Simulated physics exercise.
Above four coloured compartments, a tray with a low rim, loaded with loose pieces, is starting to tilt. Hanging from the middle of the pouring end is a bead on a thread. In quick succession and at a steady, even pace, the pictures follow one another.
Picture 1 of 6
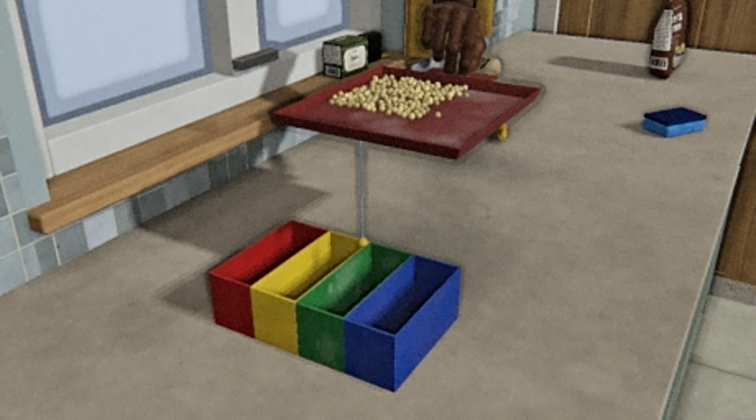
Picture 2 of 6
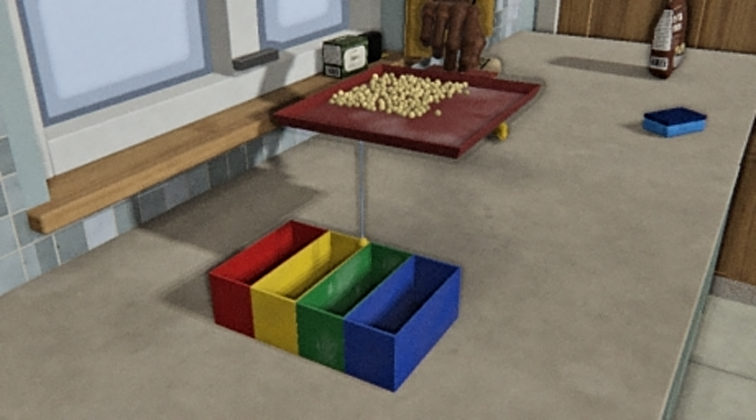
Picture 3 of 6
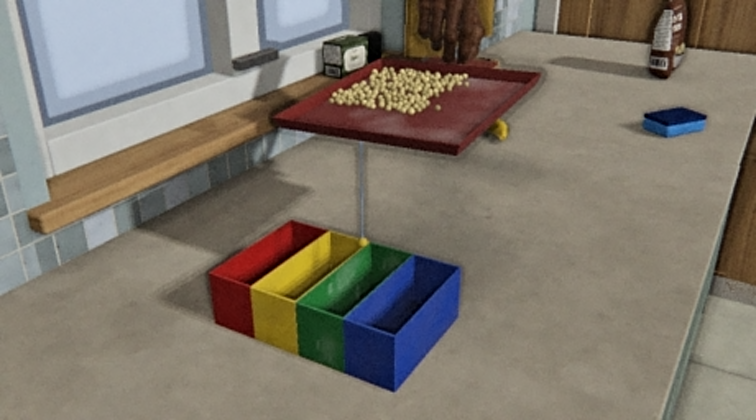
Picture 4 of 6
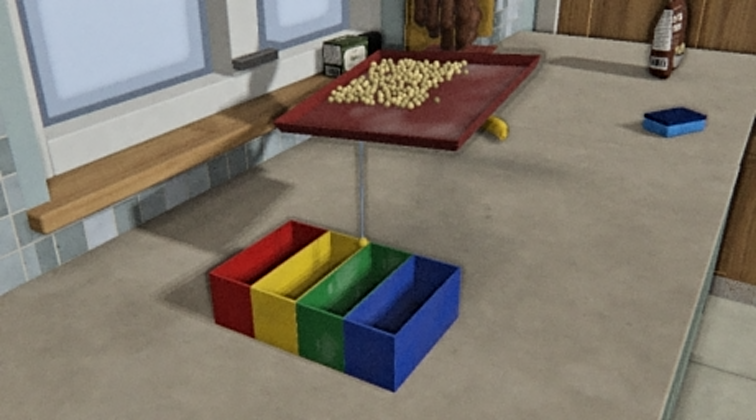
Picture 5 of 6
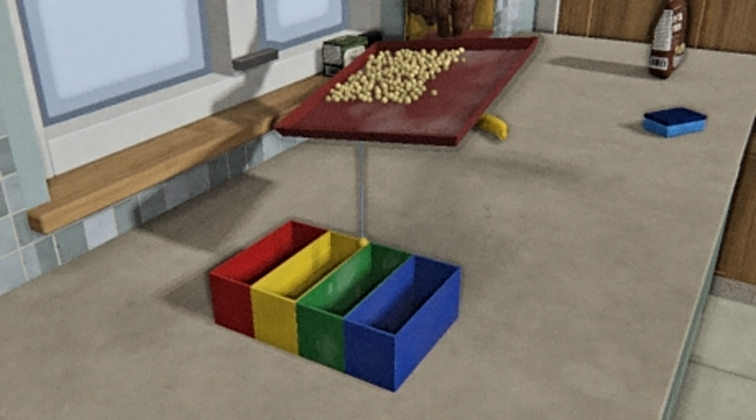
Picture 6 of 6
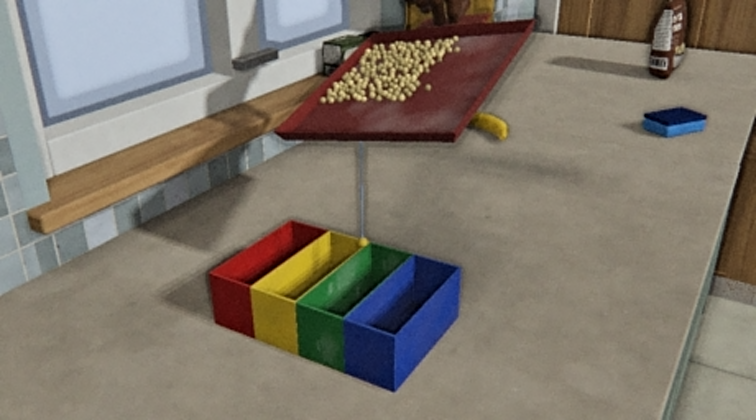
A hand behind a red tray of soya beans gradually tilts it above four coloured compartments.
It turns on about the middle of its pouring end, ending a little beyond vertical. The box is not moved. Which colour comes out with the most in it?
Fullest: The red cell.
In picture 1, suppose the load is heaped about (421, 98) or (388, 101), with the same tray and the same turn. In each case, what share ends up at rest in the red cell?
You'd get 80 % the first time and 80 % the second.
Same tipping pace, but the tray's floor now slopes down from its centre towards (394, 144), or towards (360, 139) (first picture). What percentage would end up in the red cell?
Lab note: Try one about 0 %, try two about 30 %.
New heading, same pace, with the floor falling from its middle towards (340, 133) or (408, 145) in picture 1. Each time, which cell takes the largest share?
Try 1 - the red cell; try 2 - the blue cell.
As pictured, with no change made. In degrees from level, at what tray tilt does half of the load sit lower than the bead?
It has tipped about 70 degrees.
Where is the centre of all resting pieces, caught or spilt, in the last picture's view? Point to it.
Once nothing moves, the middle sits near (273, 293).
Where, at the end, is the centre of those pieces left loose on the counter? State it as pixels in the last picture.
Look around pixel (179, 287).
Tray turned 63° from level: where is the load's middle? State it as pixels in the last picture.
Load centre: Approx. (287, 177).
Shortly afterwards, tray tipped steeply; near half on the tray; near a quarter in the red cell; only a few in the yellow cell; near a third falling or outside the box.
Next, tray tipped past a quarter turn; the bulk in the red cell; only a few in the yellow cell; only a few in the green cell; near a quarter falling or outside the box.
Some moments later, tray tipped past a quarter turn; the bulk in the red cell; only a few in the yellow cell; only a few in the green cell; near a quarter falling or outside the box.
In the end, tray tipped past a quarter turn; the bulk in the red cell; only a few in the yellow cell; only a few in the green cell; none at all in the blue cell; near a quarter outside the box.
